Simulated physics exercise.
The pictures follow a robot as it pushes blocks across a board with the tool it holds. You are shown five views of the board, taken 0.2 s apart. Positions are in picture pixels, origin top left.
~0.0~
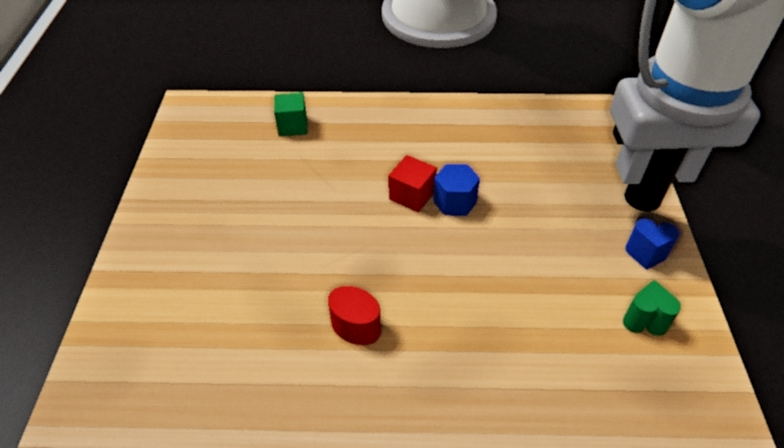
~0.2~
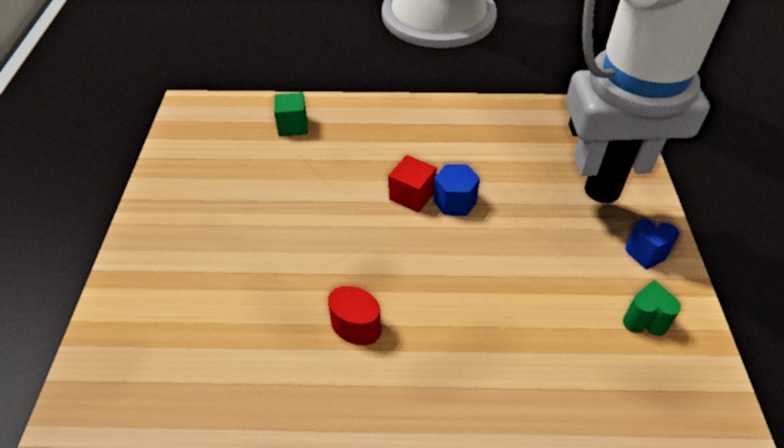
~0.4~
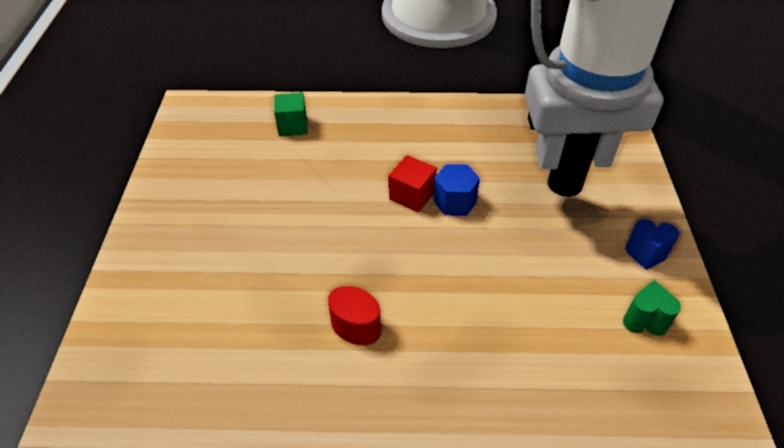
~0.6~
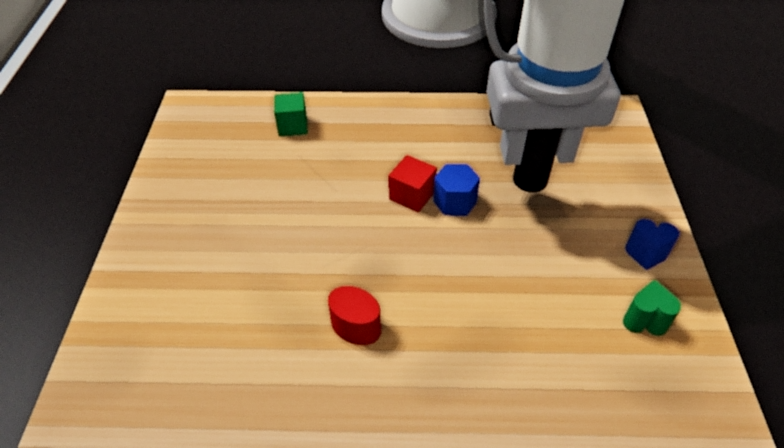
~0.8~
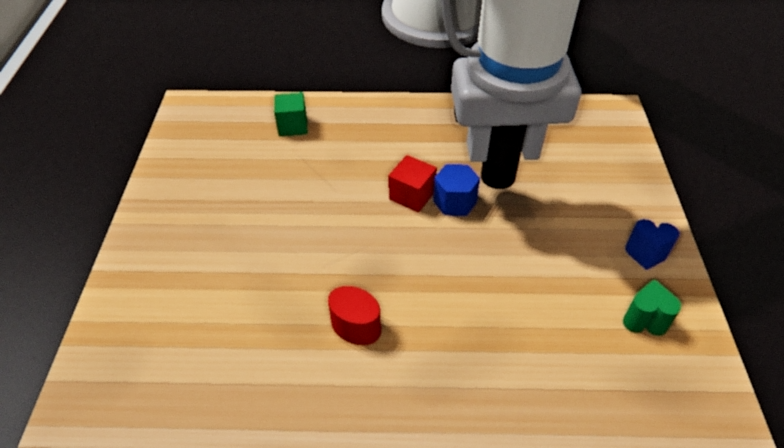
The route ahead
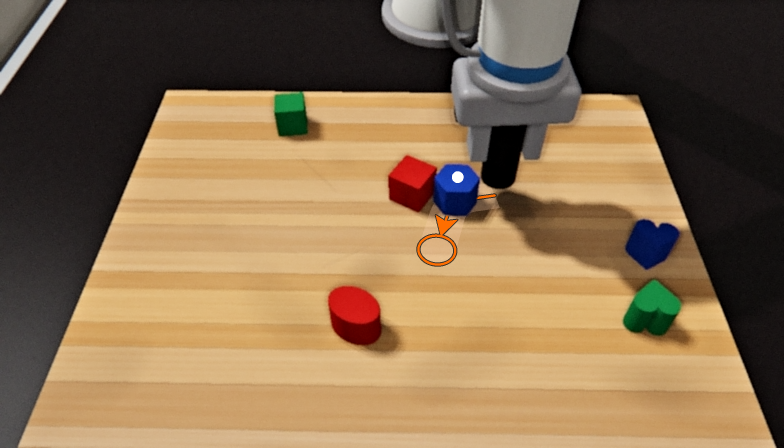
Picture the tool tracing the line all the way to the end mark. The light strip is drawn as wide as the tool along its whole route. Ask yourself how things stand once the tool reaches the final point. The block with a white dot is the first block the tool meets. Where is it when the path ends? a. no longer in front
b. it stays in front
Letter a.
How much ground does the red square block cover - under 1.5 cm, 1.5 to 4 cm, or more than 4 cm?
My prediction: Between 1.5 and 4 cm.
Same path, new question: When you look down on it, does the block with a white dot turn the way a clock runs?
I believe so.
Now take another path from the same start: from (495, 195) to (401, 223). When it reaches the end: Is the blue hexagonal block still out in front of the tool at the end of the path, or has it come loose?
The tool still pushes it.
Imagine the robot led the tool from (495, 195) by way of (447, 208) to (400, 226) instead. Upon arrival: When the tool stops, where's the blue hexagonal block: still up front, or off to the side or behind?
It is still there in front.
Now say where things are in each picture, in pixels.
In the first frame, tool's lower end (642, 199); red square block (413, 171); blue hexagonal block (458, 177).
In the second frame, tool (602, 191); blocks still.
In the third frame, tool (565, 185); blocks still.
In the fourth frame, tool (530, 181); blocks still.
In the fifth frame, tool (498, 178); red square block (413, 171); blue hexagonal block (458, 177).
Drawn move, from (495, 195) via (461, 201) and (445, 223), ending at (437, 250); the dot is on the blue hexagonal block.
On the path given first. One third of the way, tool (462, 184); red square block (390, 168), turned 15° clockwise; blue hexagonal block (425, 183), turned 15° clockwise.
Two thirds of the way, tool (446, 206); red square block (383, 168), turned 25° clockwise; blue hexagonal block (409, 191), turned 40° clockwise.
At the end, tool (438, 232); red square block (383, 168), turned 25° clockwise; blue hexagonal block (409, 191), turned 45° clockwise.
